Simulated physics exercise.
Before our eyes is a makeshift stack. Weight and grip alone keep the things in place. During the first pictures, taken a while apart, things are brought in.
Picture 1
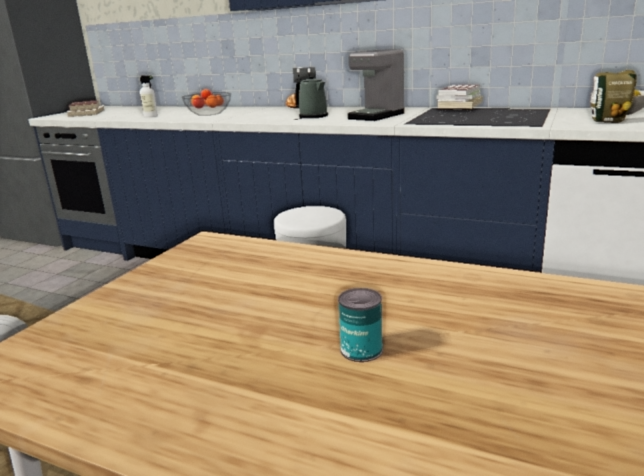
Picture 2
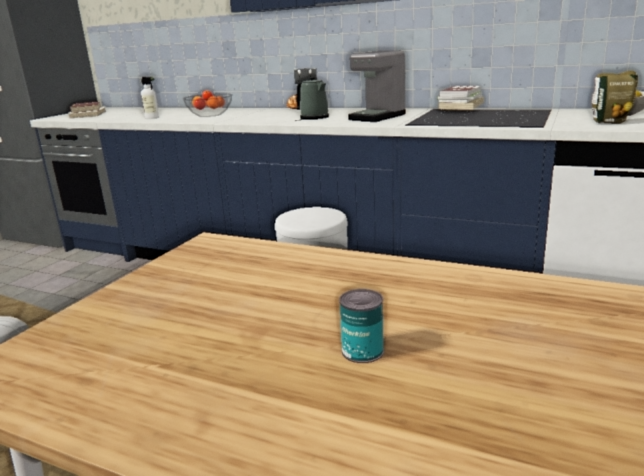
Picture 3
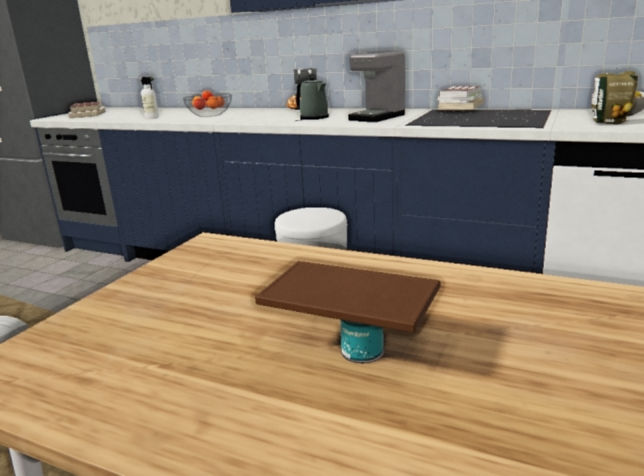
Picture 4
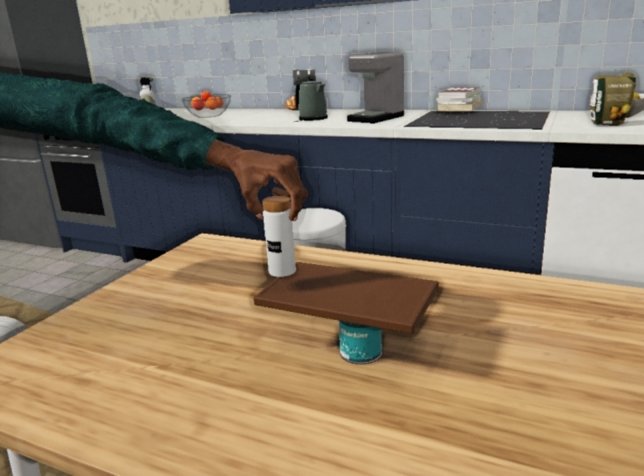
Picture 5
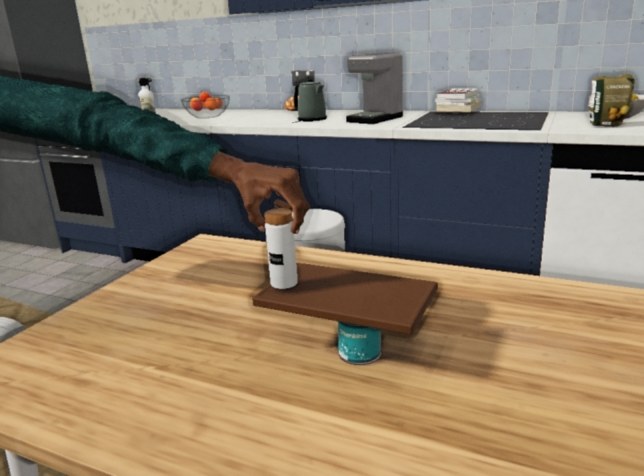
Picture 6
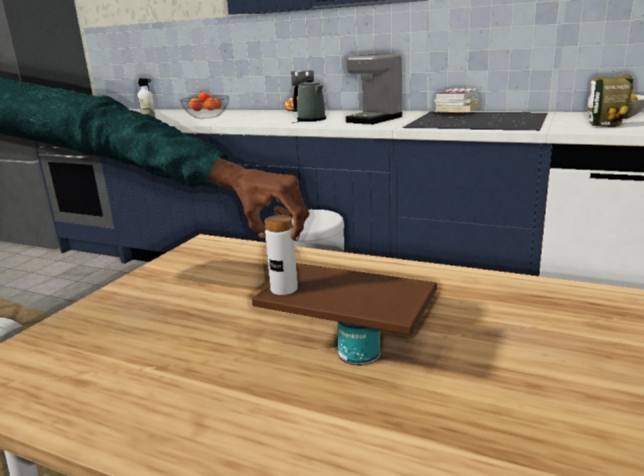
The clip shows a turquoise tin on a wooden table in a kitchen, then a brown board resting on top of it, before a hand in a green sleeve lowers a white shaker onto the board's left end, still holding it.
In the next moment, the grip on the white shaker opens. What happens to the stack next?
The stack does not stay put.
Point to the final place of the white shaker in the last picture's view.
Around (221, 321).
Then, 0.40 s past the last view, white shaker now fallen; brown lid rocked 27° from its first pose.
Then, 0.60 s past the last view, brown lid rocked 48° from its first pose.
Then, 0.80 s past the last view, brown lid rocked 35° from its first pose.
Finally, fallen, white shaker and brown lid; turquoise tin still in place. Final places as the last picture's camera would see them, white shaker near (221, 321). The stack loses its balance.
